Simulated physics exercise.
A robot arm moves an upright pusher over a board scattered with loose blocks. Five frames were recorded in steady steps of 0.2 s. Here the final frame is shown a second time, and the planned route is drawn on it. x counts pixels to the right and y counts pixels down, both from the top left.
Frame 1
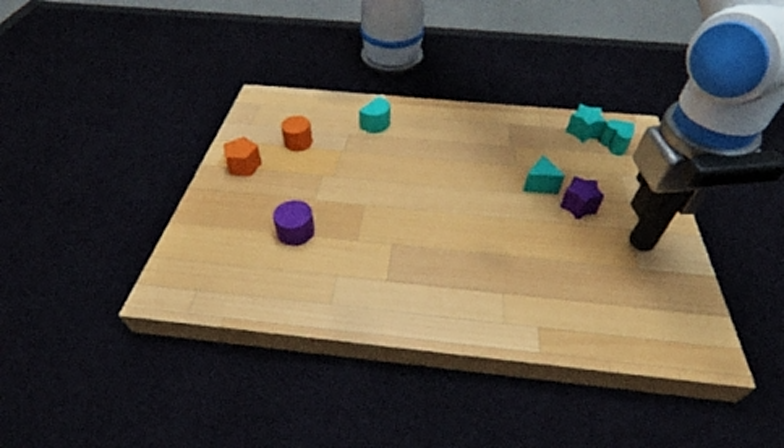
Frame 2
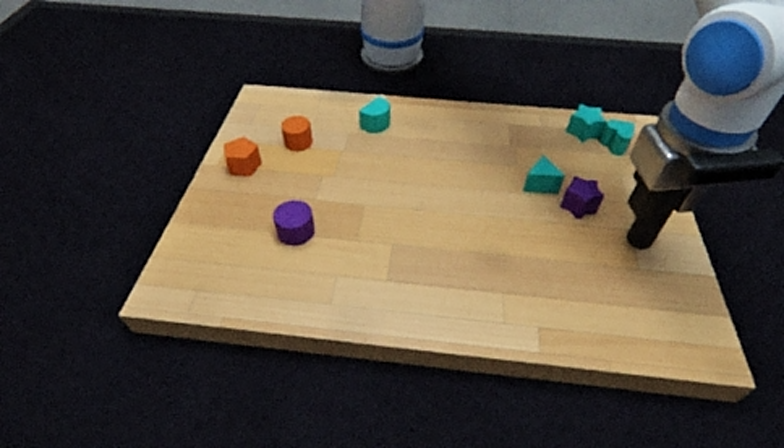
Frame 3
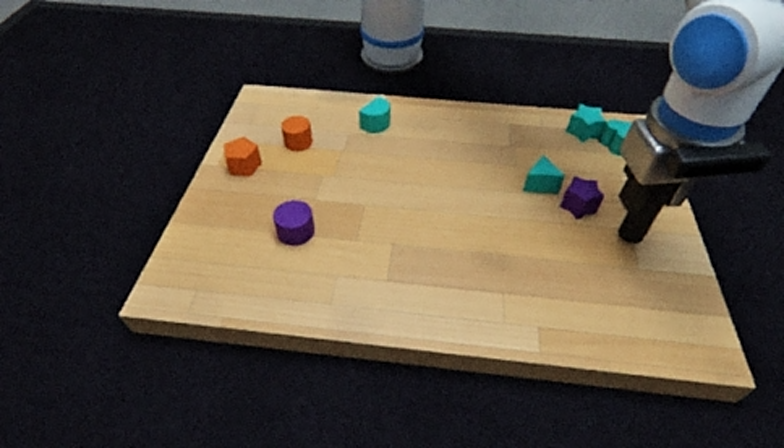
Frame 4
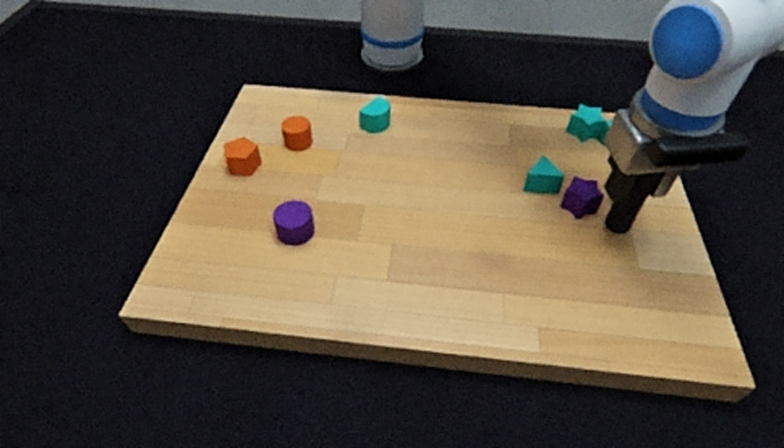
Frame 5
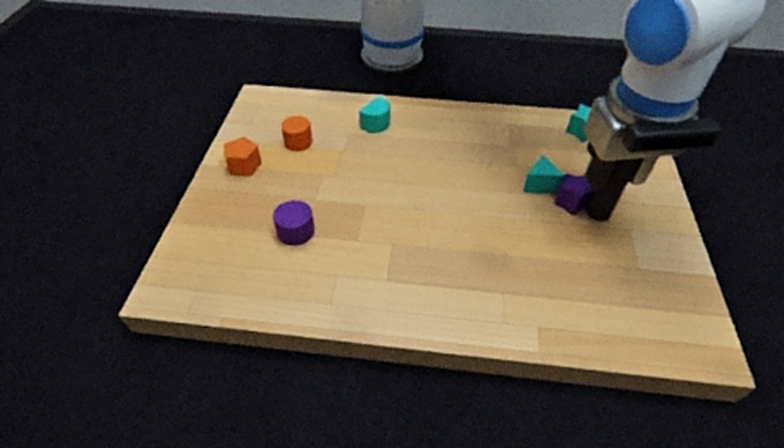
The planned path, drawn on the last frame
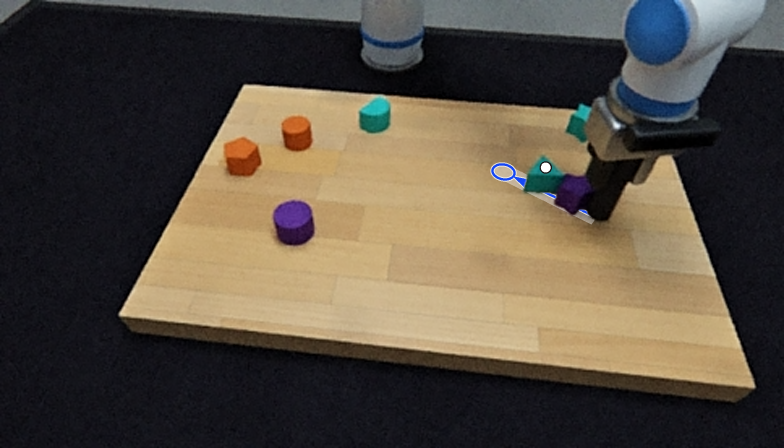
To begin with, a robot arm holds an upright pusher near the right side of a wooden board scattered with orange, purple and turquoise blocks. The pusher moves left and slightly away from the viewer toward the purple star block, then nudges it a little to the left, beside the turquoise triangular piece.
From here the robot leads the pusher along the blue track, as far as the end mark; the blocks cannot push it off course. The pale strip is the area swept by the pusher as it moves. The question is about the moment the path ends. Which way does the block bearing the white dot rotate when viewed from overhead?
Answer: Against the clock.
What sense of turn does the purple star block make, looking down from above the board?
It ends up turned clockwise.
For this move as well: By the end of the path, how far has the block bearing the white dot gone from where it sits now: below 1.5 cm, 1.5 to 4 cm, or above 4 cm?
Displacement: Past 4 cm.
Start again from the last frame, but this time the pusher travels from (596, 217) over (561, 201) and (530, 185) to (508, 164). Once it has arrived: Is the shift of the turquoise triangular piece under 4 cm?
I'd say no.
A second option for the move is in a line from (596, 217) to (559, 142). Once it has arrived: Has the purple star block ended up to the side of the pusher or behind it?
Answer: Yes.
The drawn path runs in a line from (596, 217) to (503, 172); the dot is on the turquoise triangular piece.
What follows on the original path. One third of the way, pusher (565, 196); turquoise triangular piece (523, 157), turned 50° anticlockwise; purple star block (551, 165), turned 25° clockwise.
Two thirds of the way, pusher (534, 181); turquoise triangular piece (511, 149), turned 90° anticlockwise; purple star block (537, 152), turned 35° clockwise.
At the end, pusher (505, 167); turquoise triangular piece (499, 140), turned 30° anticlockwise; purple star block (533, 147), turned 70° clockwise.
